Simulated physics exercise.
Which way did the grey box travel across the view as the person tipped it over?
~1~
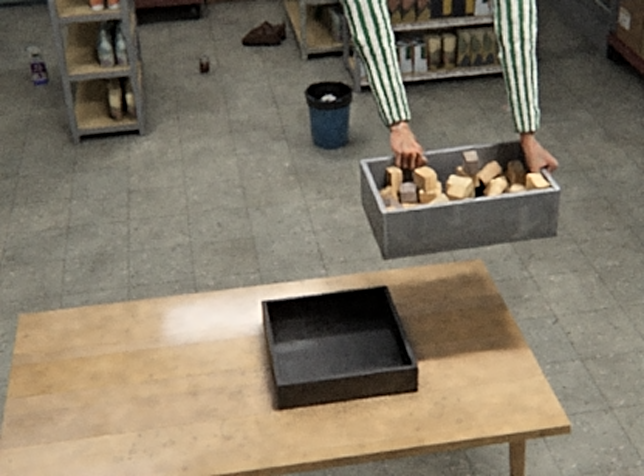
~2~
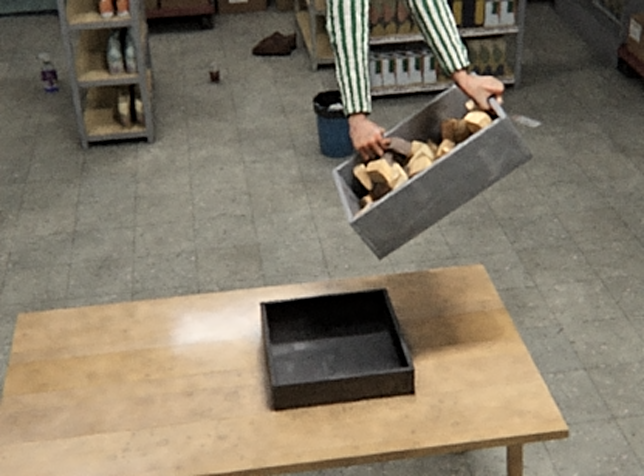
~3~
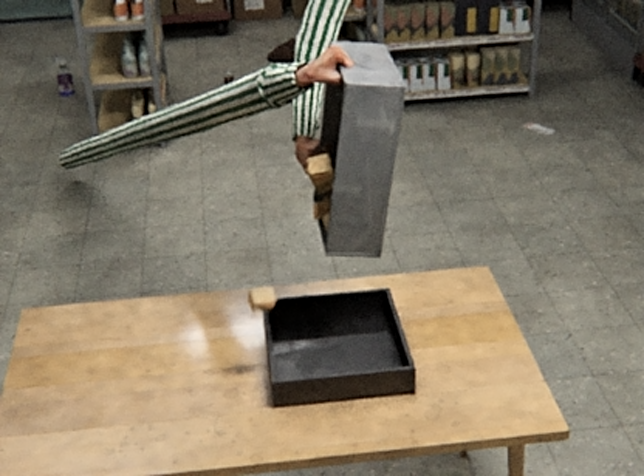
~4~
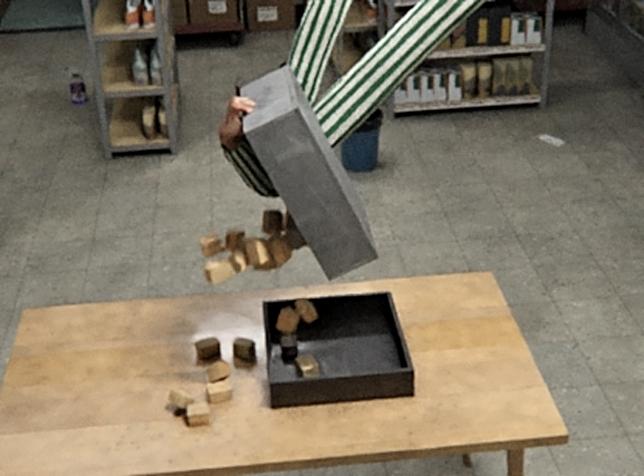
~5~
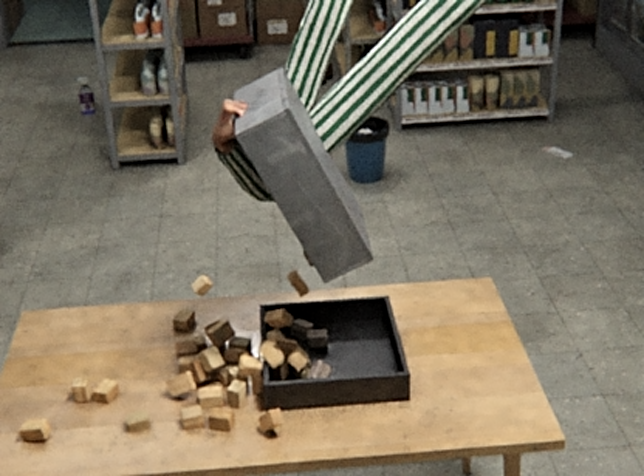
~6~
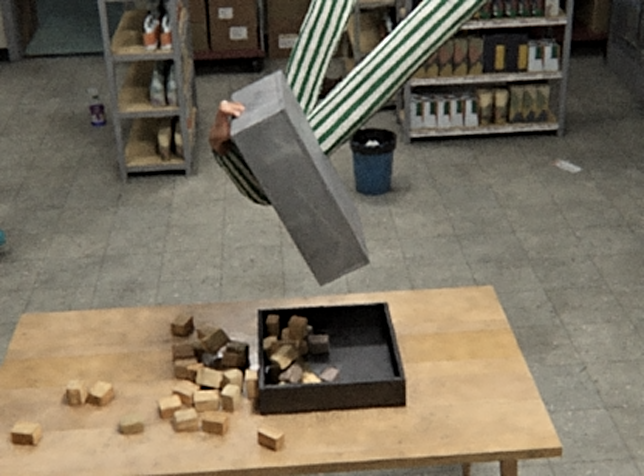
The grey box moved to the left as it was tipped over.
